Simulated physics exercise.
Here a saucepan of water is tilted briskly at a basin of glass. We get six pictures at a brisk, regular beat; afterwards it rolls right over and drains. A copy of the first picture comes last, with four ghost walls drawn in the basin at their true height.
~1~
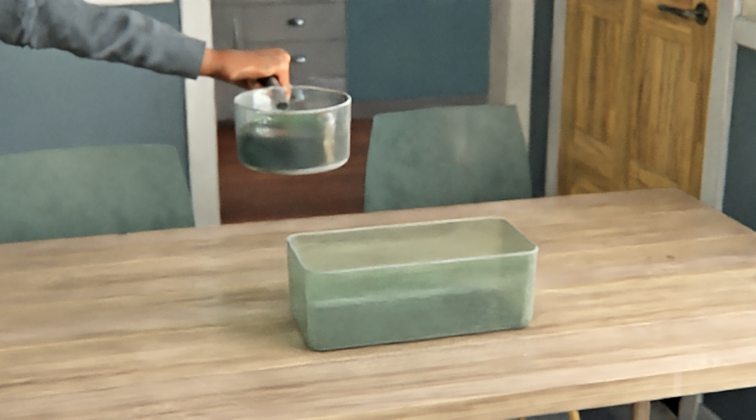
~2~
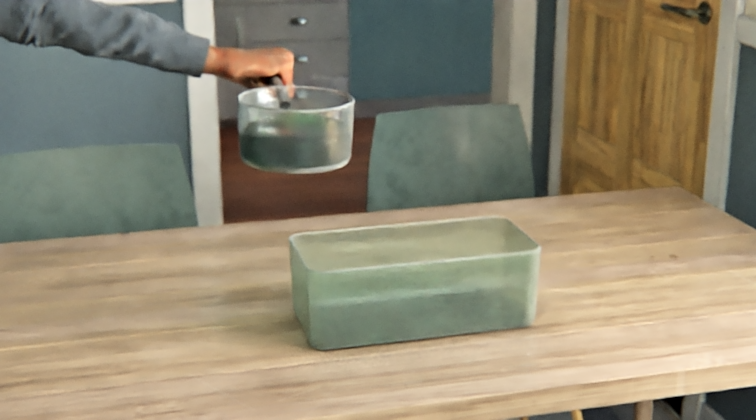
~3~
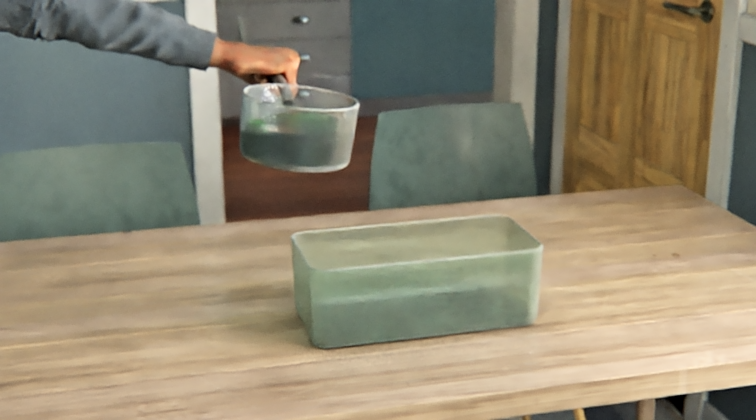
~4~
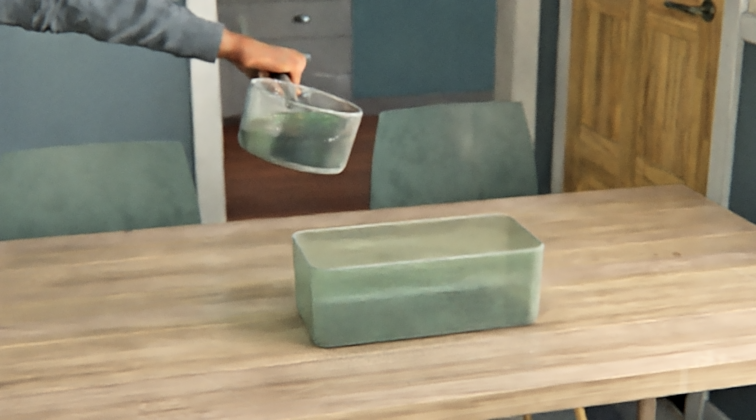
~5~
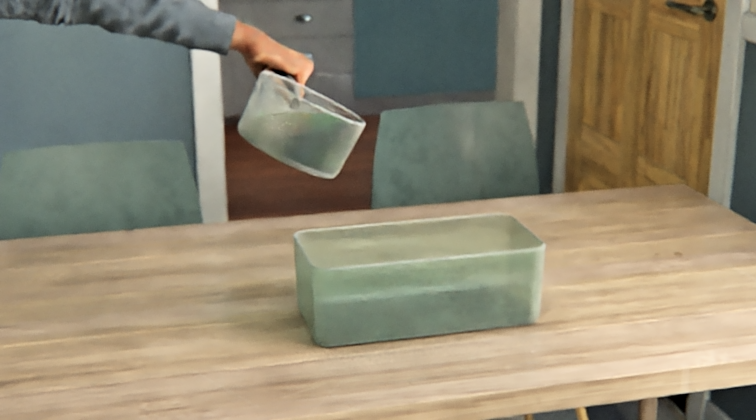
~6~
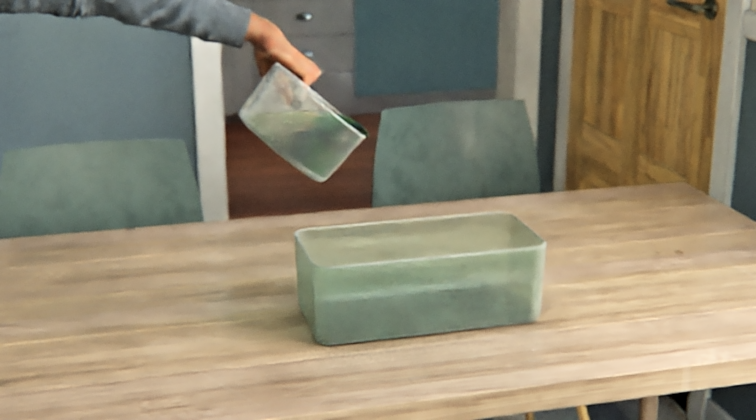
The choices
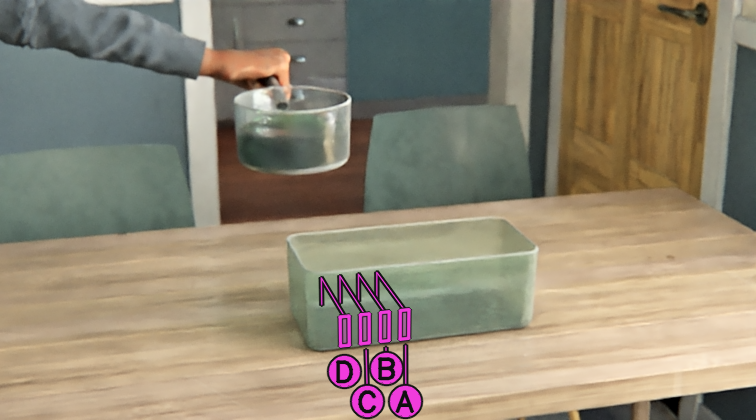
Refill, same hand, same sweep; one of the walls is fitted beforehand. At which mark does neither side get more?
A beats the others.
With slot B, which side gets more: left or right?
More ends on the right.
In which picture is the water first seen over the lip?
In picture 6.
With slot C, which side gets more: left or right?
The right one.
In magenta, A at (405, 345); B at (385, 347); C at (366, 349); D at (345, 352).
With A, about 51 % ends left of the wall and 48 % right of it.
With B, about 21 % ends left of the wall and 78 % right of it.
With C, about 5 % ends left of the wall and 94 % right of it.
With D, about 5 % ends left of the wall and 94 % right of it.
